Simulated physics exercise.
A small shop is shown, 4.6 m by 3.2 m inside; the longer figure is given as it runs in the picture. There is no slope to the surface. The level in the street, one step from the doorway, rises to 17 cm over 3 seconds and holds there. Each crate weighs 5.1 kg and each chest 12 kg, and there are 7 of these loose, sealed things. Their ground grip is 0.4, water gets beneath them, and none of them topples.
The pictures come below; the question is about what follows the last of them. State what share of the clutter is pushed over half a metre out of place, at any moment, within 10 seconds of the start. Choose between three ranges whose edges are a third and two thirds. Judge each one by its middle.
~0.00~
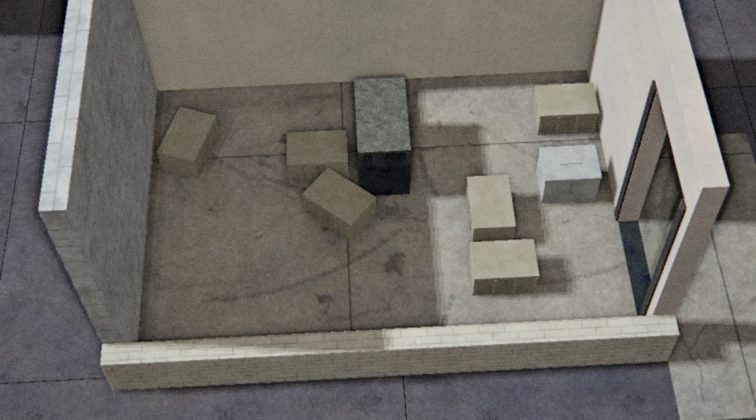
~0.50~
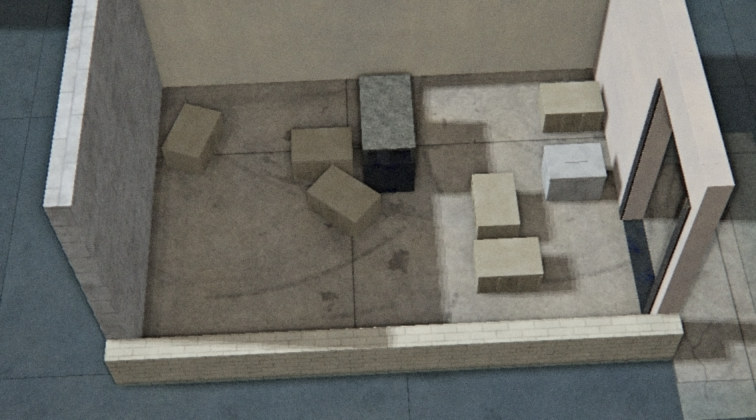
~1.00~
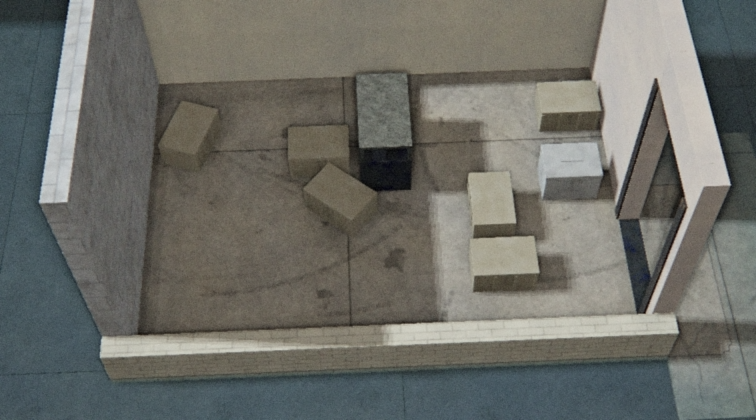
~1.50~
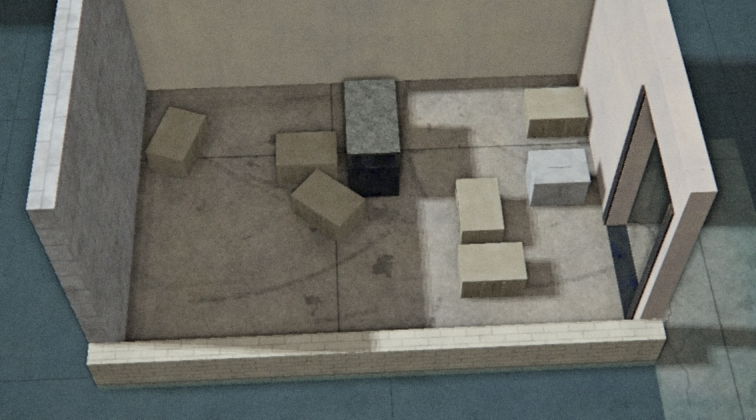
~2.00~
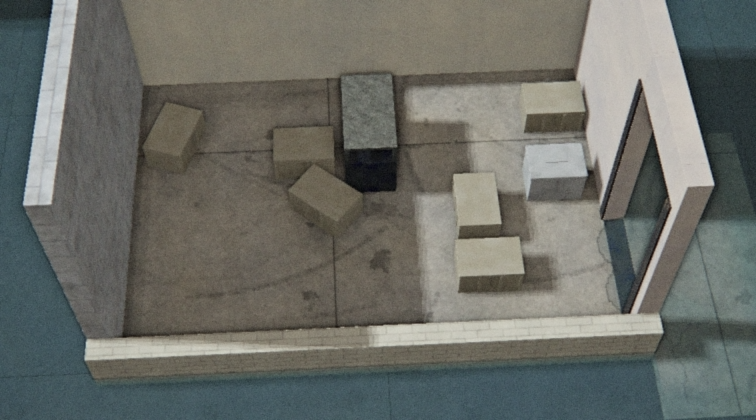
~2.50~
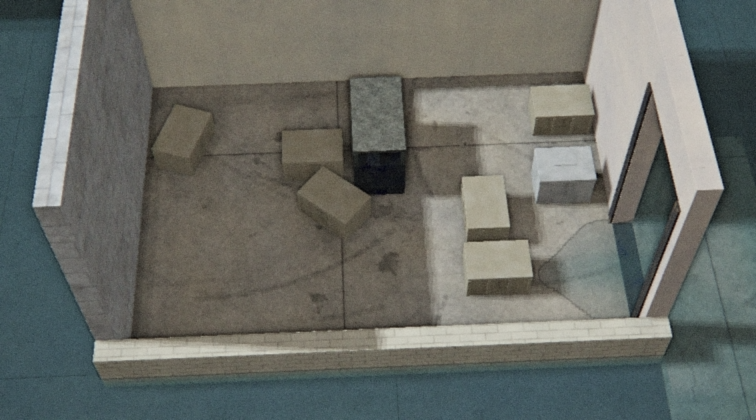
The range is the middle one, a third to two thirds.
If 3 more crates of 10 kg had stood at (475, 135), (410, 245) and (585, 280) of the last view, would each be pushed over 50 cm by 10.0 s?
Result by item, in order: Inside the cutoff, beyond the cutoff, beyond the cutoff.
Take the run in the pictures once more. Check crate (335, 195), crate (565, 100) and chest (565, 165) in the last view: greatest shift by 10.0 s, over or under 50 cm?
Same order as the question: Greater, smaller, smaller.
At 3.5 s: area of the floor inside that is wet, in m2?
Roughly 2.5 m2 of it is wet.
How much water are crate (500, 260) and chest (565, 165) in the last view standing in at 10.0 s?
Close to 9 and 3 centimetres.
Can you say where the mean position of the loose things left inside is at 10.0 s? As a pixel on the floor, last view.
It works out to somewhere near (386, 139) on the floor.
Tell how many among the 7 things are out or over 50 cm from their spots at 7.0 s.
Count then: 3.
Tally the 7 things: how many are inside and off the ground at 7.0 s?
3 at that moment.
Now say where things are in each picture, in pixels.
In the first frame, a crate at (187, 134), on the bottom; a crate at (491, 201), on the bottom; water covers 0.0 m2; 0 of 7 have shifted.
In the second frame, a crate at (192, 130) rests on the ground; a crate at (496, 199), on the bottom; 0.0 m2 under water; 0 of 7 have shifted.
In the third frame, a crate at (188, 127), on the bottom; a crate at (492, 198), on the bottom; water covers 0.0 m2; 0 of 7 have shifted.
In the fourth frame, a crate at (176, 133), on the bottom; a crate at (480, 204) rests on the ground; 0.0 m2 under water; 0 of 7 have shifted.
In the fifth frame, a crate at (173, 129) rests on the ground; a crate at (477, 199) rests on the ground; 0.0 m2 under water; 0 of 7 have shifted.
In the sixth frame, a crate at (182, 131) rests on the ground; a crate at (486, 201) rests on the ground; water covers 0.6 m2; 0 of 7 have shifted.
After 3.5 s 0 of 7 are over 50 cm from their spots; 0 afloat.
After 4.5 s 2 of 7 are over 50 cm from their spots; 1 afloat.
After 7.0 s 3 of 7 are over 50 cm from their spots; 3 afloat.
After 10.0 s 4 of 7 are over 50 cm from their spots, and 4 have been at some point; 6 afloat.
